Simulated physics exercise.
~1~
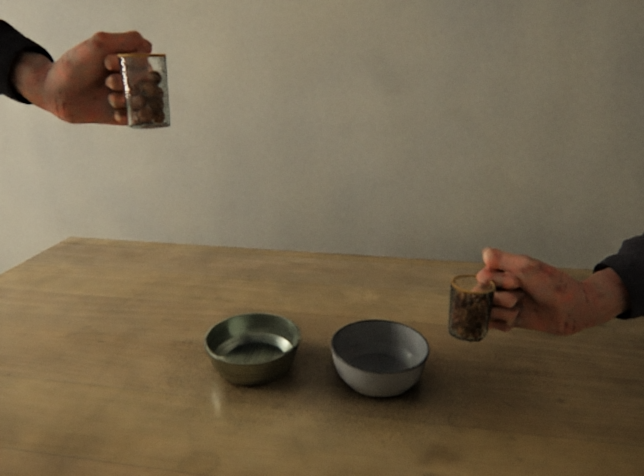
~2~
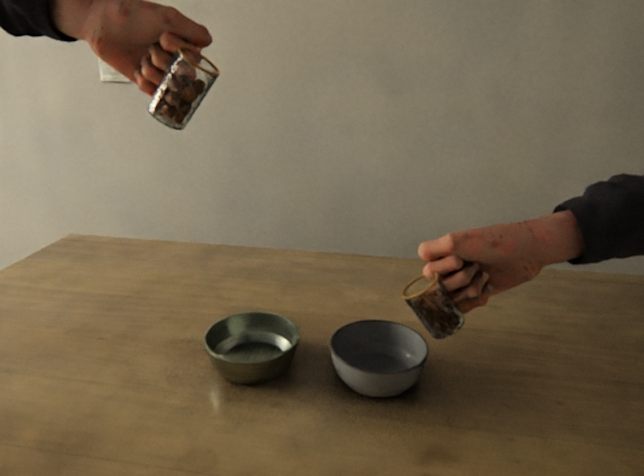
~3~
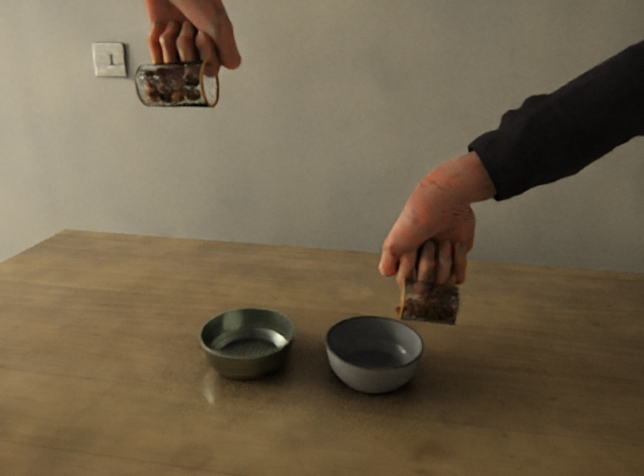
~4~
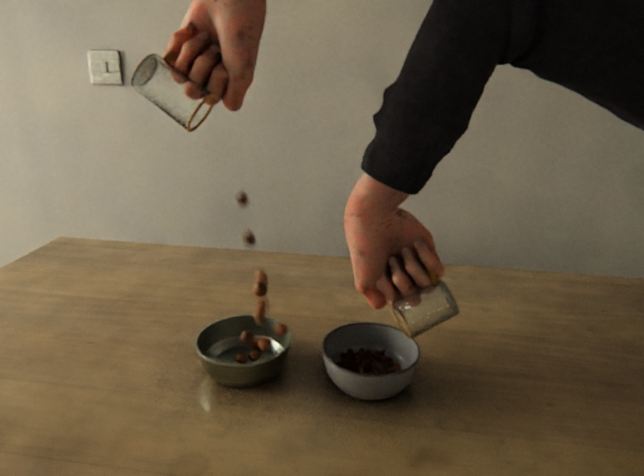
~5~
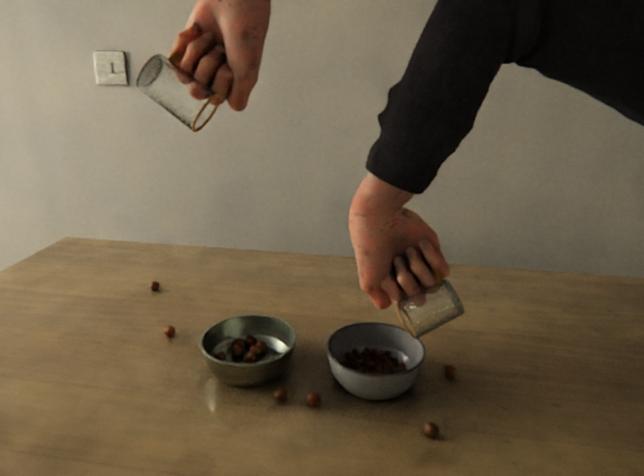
Two hands tipped small glass cups of brown bits over two bowls on a wooden table, and the pieces from the higher left cup dropped into the green bowl and scattered around the table, while the lower right cup's load all stayed in the grey bowl.
